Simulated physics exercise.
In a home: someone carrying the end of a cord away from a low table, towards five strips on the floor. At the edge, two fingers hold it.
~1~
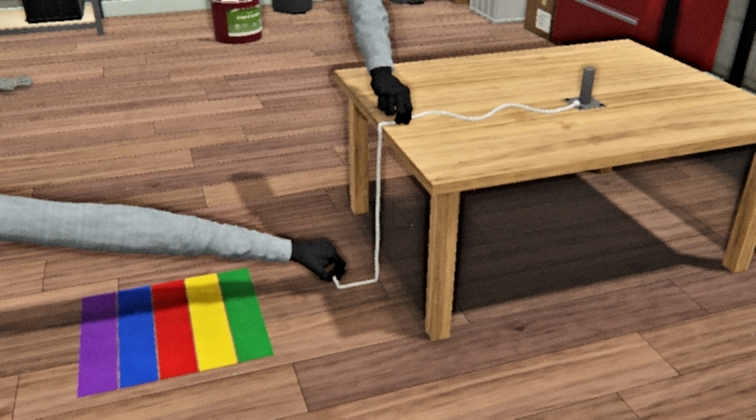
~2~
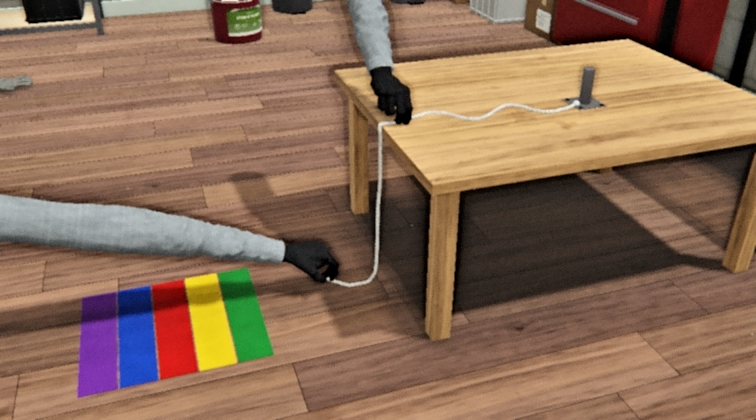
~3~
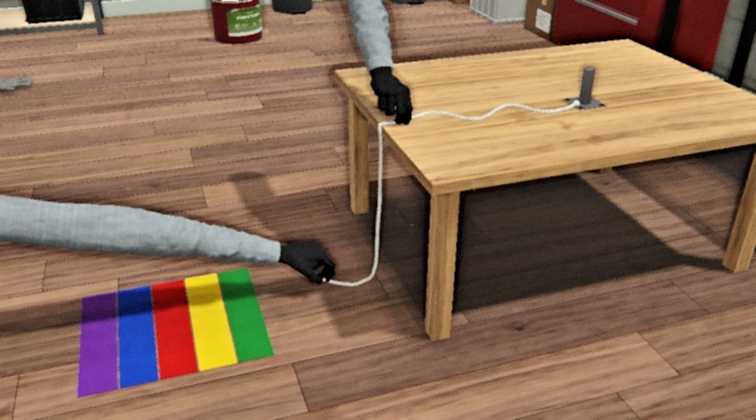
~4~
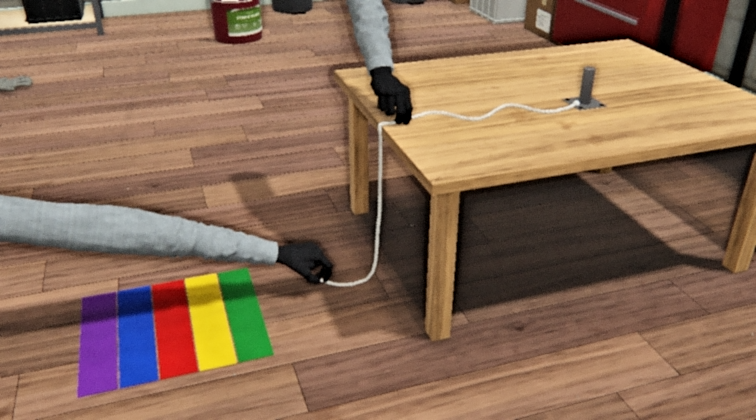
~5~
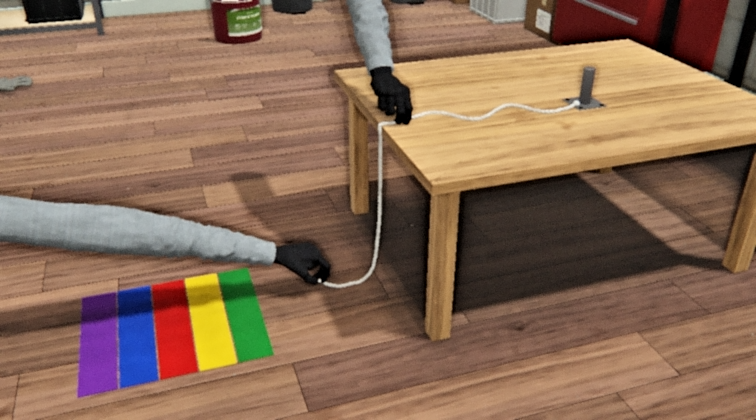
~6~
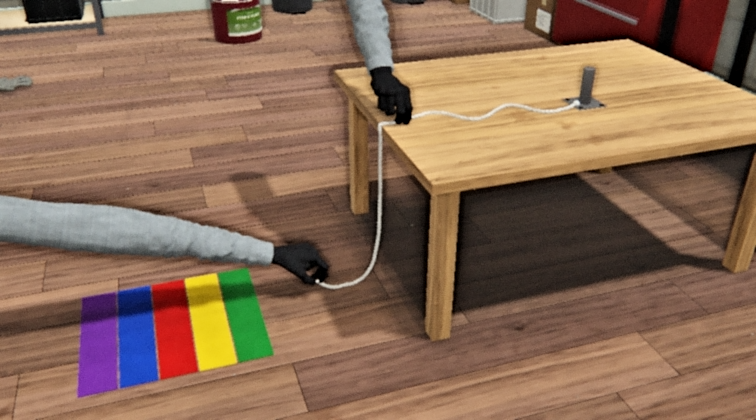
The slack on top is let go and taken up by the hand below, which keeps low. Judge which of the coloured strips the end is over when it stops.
It is over the red strip.
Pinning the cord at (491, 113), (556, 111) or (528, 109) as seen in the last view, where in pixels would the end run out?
(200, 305), (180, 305) and (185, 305).
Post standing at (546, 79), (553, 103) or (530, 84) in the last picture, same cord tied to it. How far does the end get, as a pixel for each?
Approximate pixels in order: (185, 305), (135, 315), (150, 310).
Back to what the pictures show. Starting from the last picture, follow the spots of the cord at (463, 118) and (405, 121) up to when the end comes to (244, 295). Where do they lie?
Around (437, 119) and (379, 141).
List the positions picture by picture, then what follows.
The first frame shows end (334, 277); green (252, 340); yellow (215, 348); red (177, 356); blue (138, 364); purple (98, 373).
The second frame shows end (328, 279); cord through (555, 112) (494, 112) (433, 113) (380, 140) (378, 207) (376, 267).
The third frame shows end (324, 279).
The fourth frame shows end (322, 280); cord through (555, 112) (494, 112) (433, 113) (380, 140) (380, 207) (374, 267).
The fifth frame shows end (319, 280).
The sixth frame shows end (317, 281); cord through (555, 112) (494, 112) (433, 113) (380, 140) (380, 207) (370, 268).
Soon after, end near (244, 295); over green.
After that, end near (200, 303); over yellow.
At the stop, end near (174, 308); over red. Over red.
